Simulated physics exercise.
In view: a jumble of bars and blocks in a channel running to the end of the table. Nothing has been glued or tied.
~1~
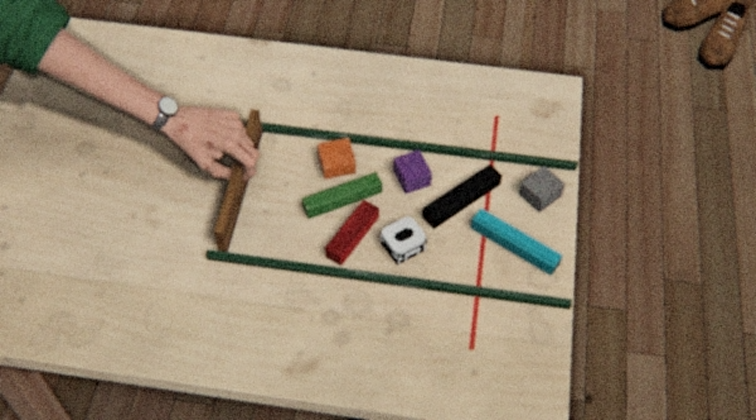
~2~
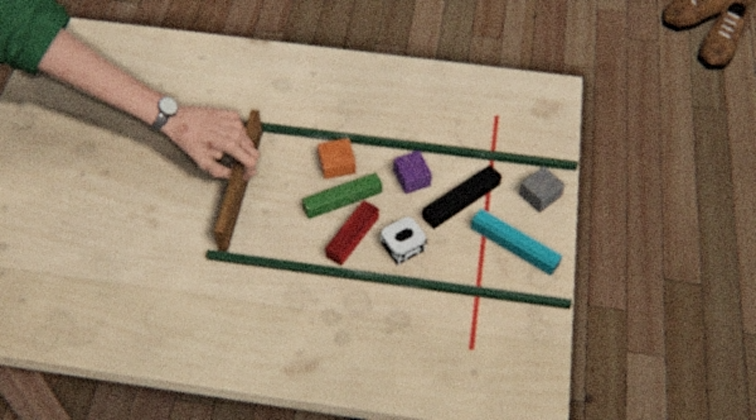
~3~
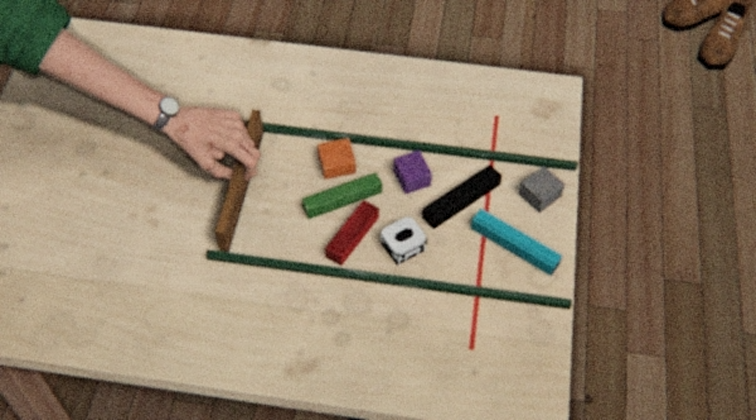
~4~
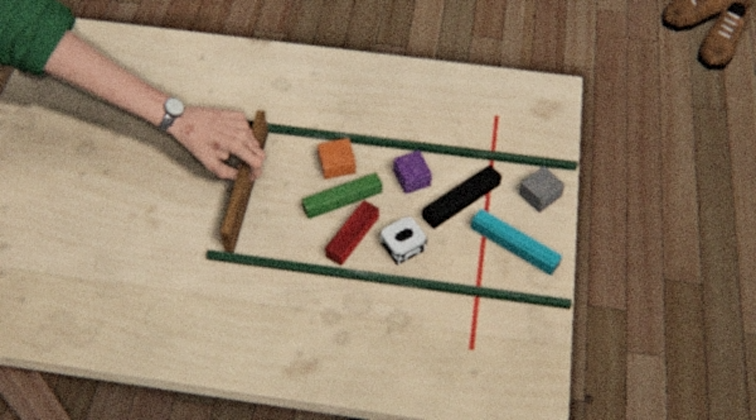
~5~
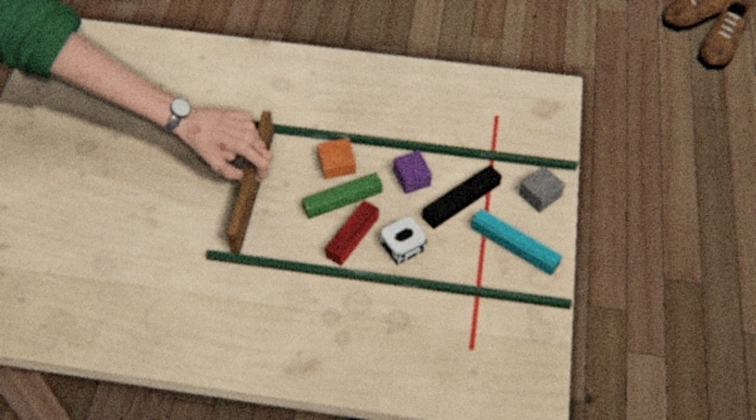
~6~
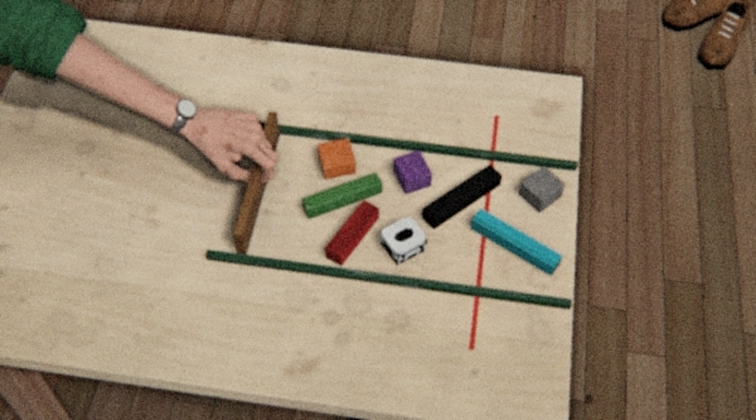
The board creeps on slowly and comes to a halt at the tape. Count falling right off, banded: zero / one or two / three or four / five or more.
Band: One or two.
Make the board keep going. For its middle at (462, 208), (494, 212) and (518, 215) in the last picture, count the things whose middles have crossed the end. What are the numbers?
First 0, next 2, last 3.
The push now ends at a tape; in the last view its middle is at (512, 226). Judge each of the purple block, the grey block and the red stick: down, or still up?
The purple block stays put; the grey block topples off; and the red stick stays put.
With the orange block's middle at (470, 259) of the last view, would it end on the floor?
In the end it hangs on.
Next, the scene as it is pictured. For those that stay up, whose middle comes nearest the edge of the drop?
Answer - the turquoise stick.
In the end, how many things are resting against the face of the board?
Contact count: 3.
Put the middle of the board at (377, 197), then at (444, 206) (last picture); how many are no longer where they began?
I make it 5 at the first spot and 8 at the other.
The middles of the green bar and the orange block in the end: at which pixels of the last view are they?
Result: One about (516, 216), other about (506, 183).
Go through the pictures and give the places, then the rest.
The first frame shows grey block (542, 189); turquoise stick (516, 241); black stick (462, 196); board (240, 179); tape (485, 223).
The second frame shows turquoise stick (516, 242); red stick (353, 232).
The third frame shows black stick (462, 197); orange block (337, 159).
The fourth frame shows grey block (542, 189); purple block (412, 172).
The fifth frame shows turquoise stick (516, 242); board (252, 181).
The sixth frame shows grey block (542, 189); turquoise stick (516, 242); black stick (462, 197); board (258, 182); tape (485, 223).
Soon after, none off yet; grey block at rest near (542, 189); turquoise stick at rest near (516, 242); black stick at rest near (462, 197).
At rest, the number that fall off is one or two; fallen, grey block.
